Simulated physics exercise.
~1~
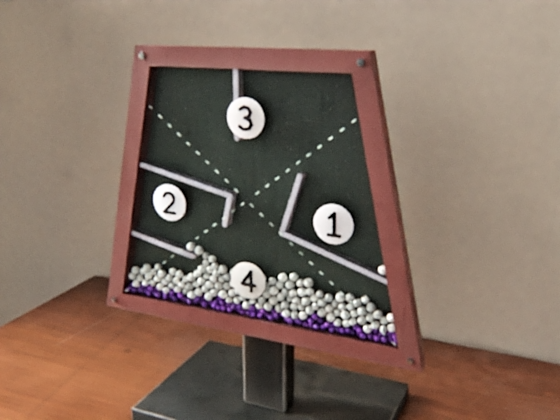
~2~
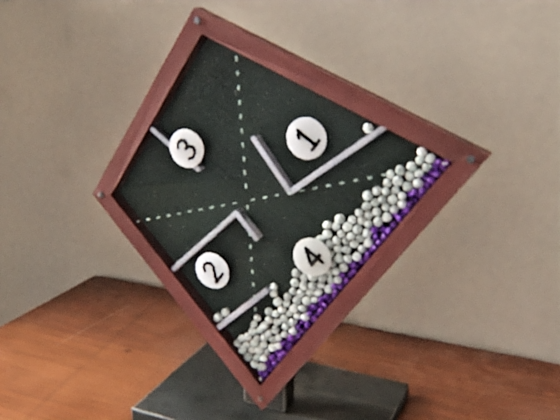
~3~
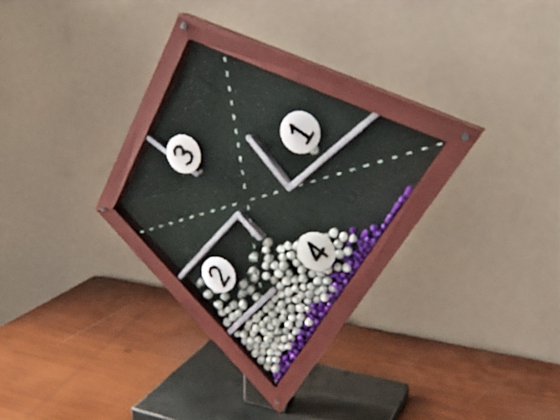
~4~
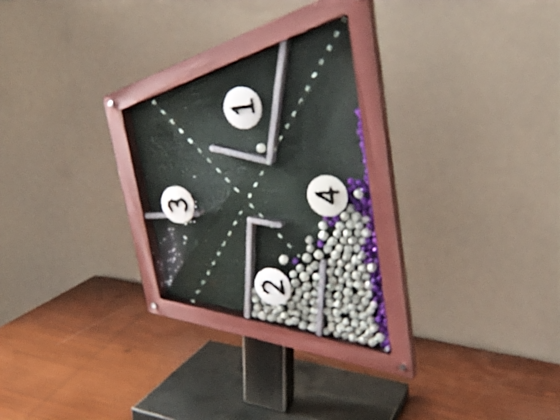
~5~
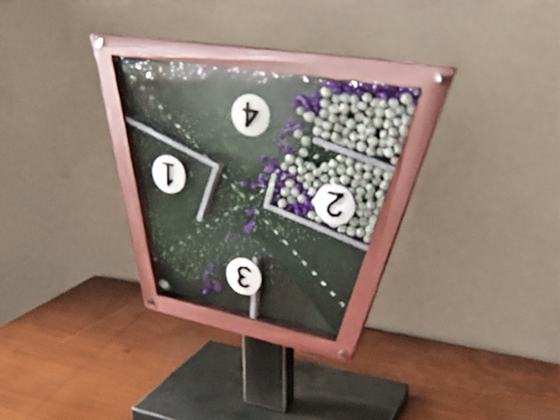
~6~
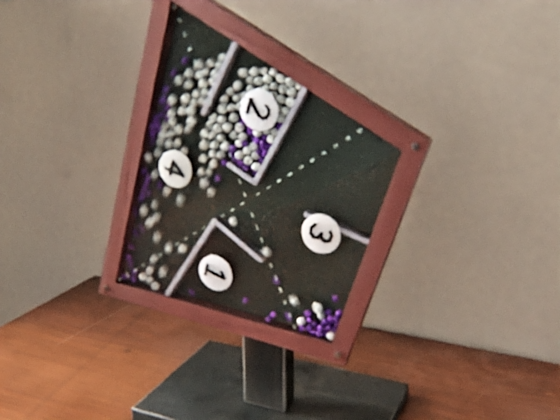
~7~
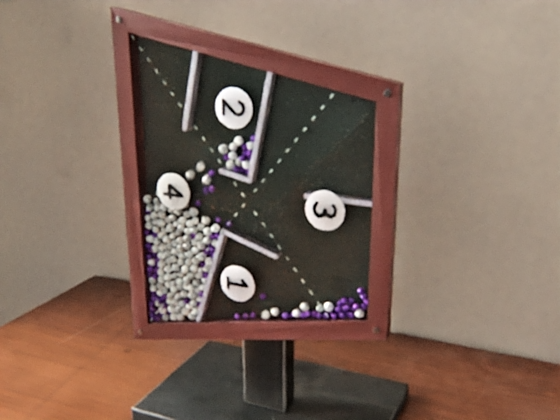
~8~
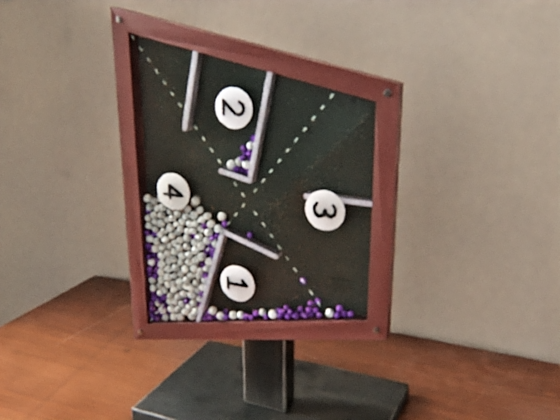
On a wooden table against a plain wall, a dark panel in a reddish frame stands on a black base, with white and purple balls heaped along its bottom. The frame tips anticlockwise, and the balls slope down toward the lowest corner. It swings on until nearly upside down, carrying most of them up the right side, many caught behind the ledges around wedge two. As it keeps turning, they spill down the left and across the bottom. The frame stops on its side, with the biggest pile in wedge four at lower left, a purple-speckled row along the bottom and a few balls still cupped in wedge two.
